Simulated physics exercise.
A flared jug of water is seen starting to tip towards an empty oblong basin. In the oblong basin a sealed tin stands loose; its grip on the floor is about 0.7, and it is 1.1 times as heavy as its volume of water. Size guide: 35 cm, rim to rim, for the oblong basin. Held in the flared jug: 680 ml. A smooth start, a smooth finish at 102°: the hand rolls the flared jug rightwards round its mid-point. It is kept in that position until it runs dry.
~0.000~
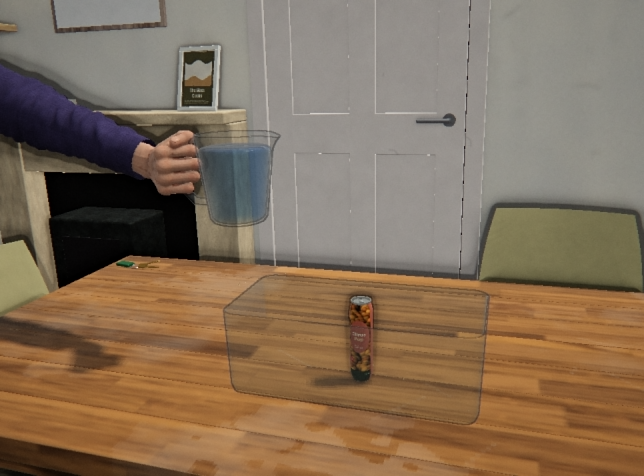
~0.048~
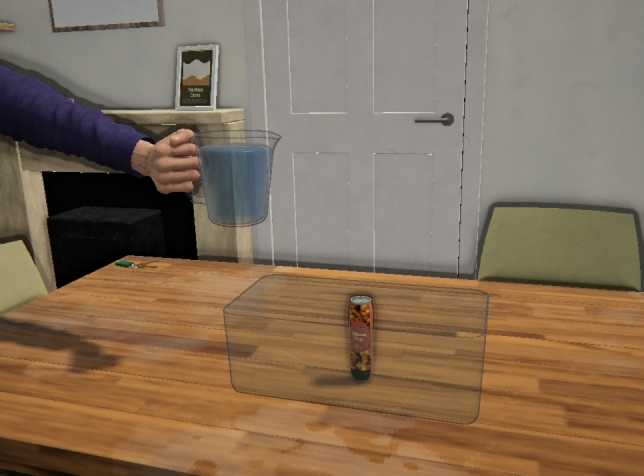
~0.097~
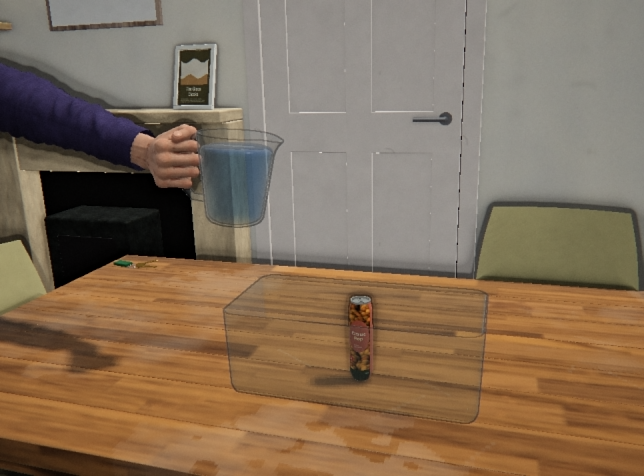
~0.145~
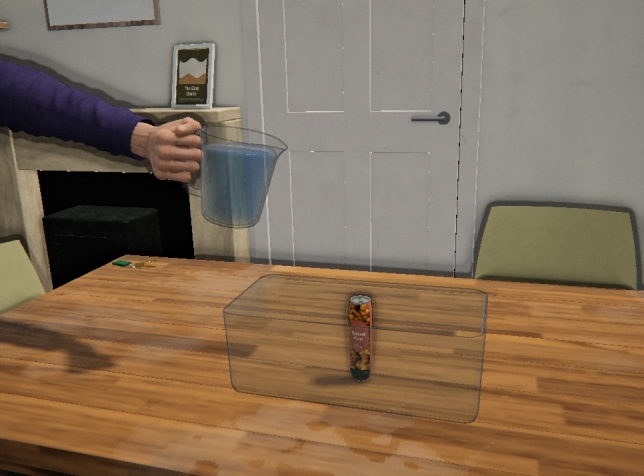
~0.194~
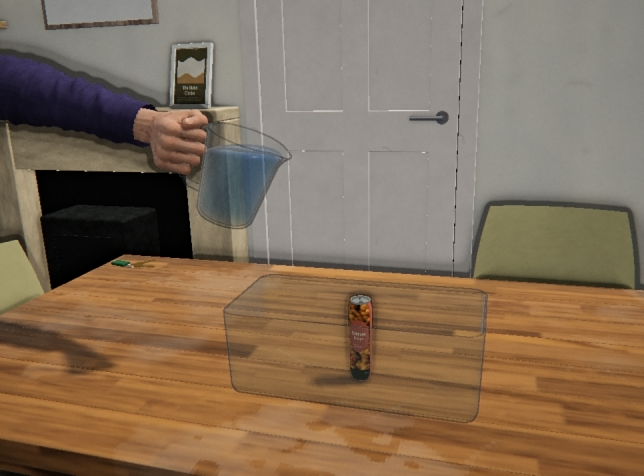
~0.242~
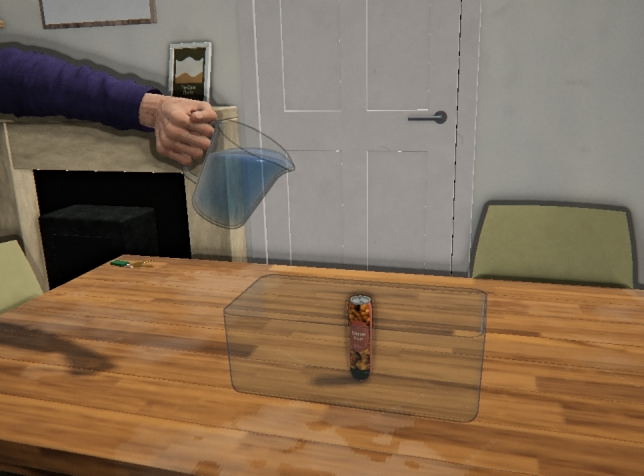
Above a wooden table, a hand gradually tilts a jug of blue water to the right.
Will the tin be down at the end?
Yes: It keels over.
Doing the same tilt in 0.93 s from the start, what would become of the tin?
Then the tin tumbles.
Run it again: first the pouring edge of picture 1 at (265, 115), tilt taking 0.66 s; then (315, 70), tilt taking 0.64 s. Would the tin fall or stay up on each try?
Try 1: Tipped over; try 2: Still standing.
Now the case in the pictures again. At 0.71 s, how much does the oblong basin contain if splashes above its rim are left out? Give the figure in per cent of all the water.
Reading: Approx. 64 %.
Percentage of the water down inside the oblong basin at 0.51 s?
12 %, more or less.
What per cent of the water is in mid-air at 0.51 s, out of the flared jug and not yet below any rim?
Near 32 per cent of it all.
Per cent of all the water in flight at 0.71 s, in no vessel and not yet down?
Estimate: Around 22 per cent.
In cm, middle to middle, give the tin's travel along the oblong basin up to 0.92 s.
Near 9 cm.
By 0.51 s the tilt is 92° and 55 per cent is still to pour; the tin stands where it began.
By 0.71 s the tilt is 102° and 14 per cent is still to pour; the tin leans 11°.
By 0.92 s the tilt is 102° and 1 per cent is still to pour; the tin lies on its side.
By 1.14 s the tilt is 102° and 0 per cent is still to pour; the tin lies on its side.
At rest the tin lies on its side.
